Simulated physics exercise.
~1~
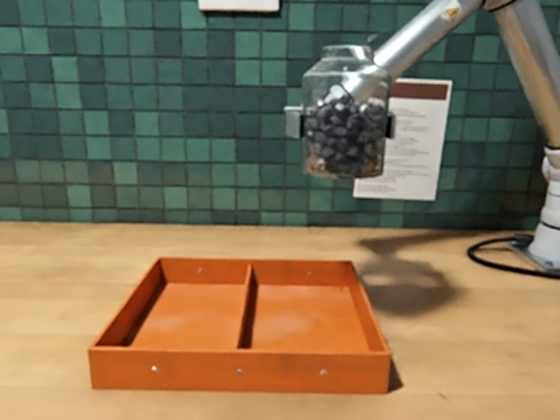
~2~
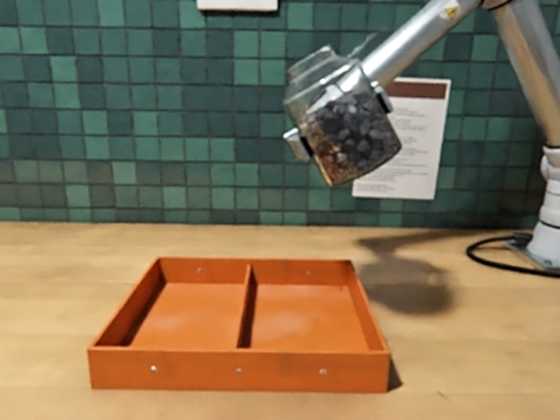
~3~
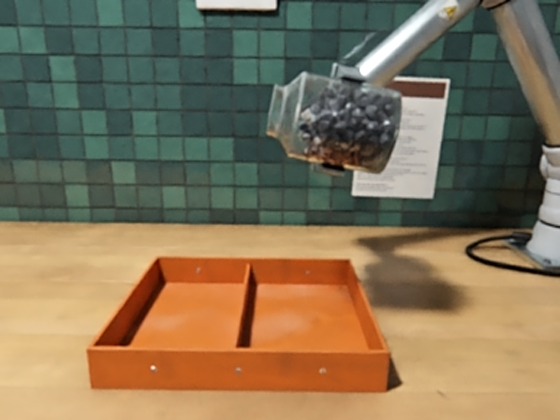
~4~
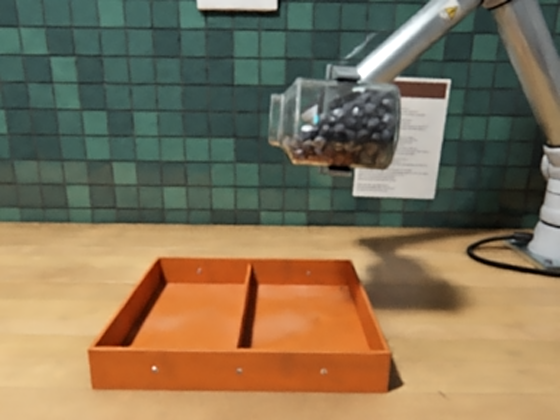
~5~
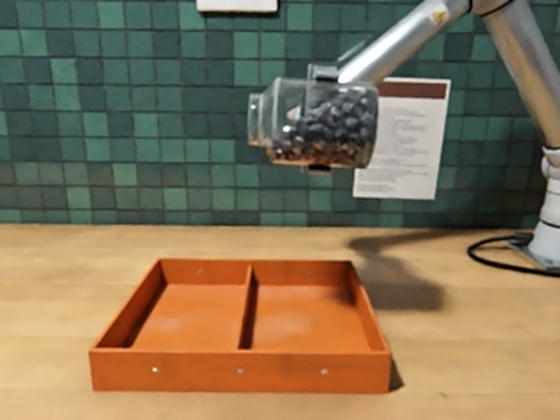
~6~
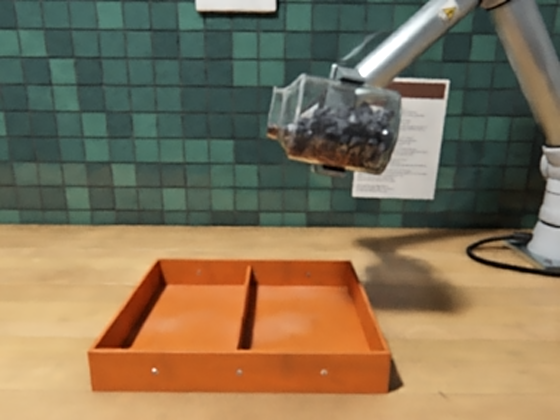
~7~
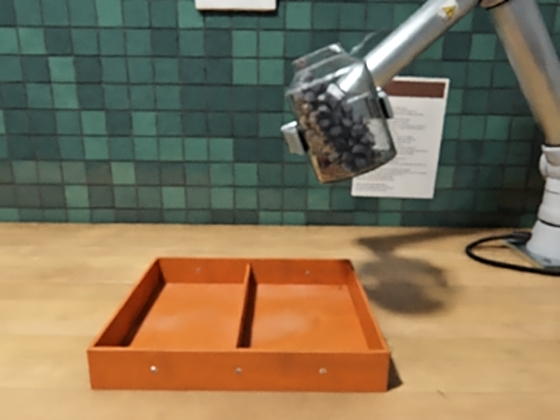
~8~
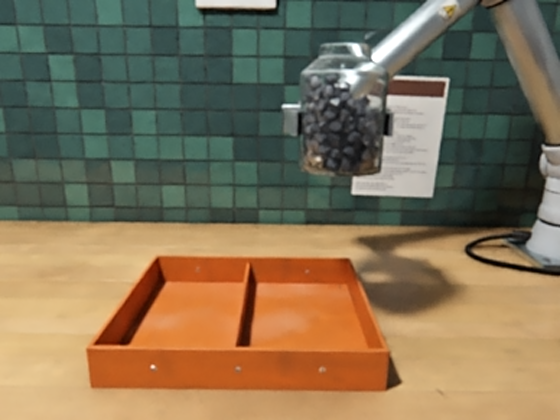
A robot arm tipped a clear jar of dark pebbles onto its side above an empty orange divided tray, shifted it briefly left and back, then turned it upright again, with the pebbles still inside and nothing in the tray.
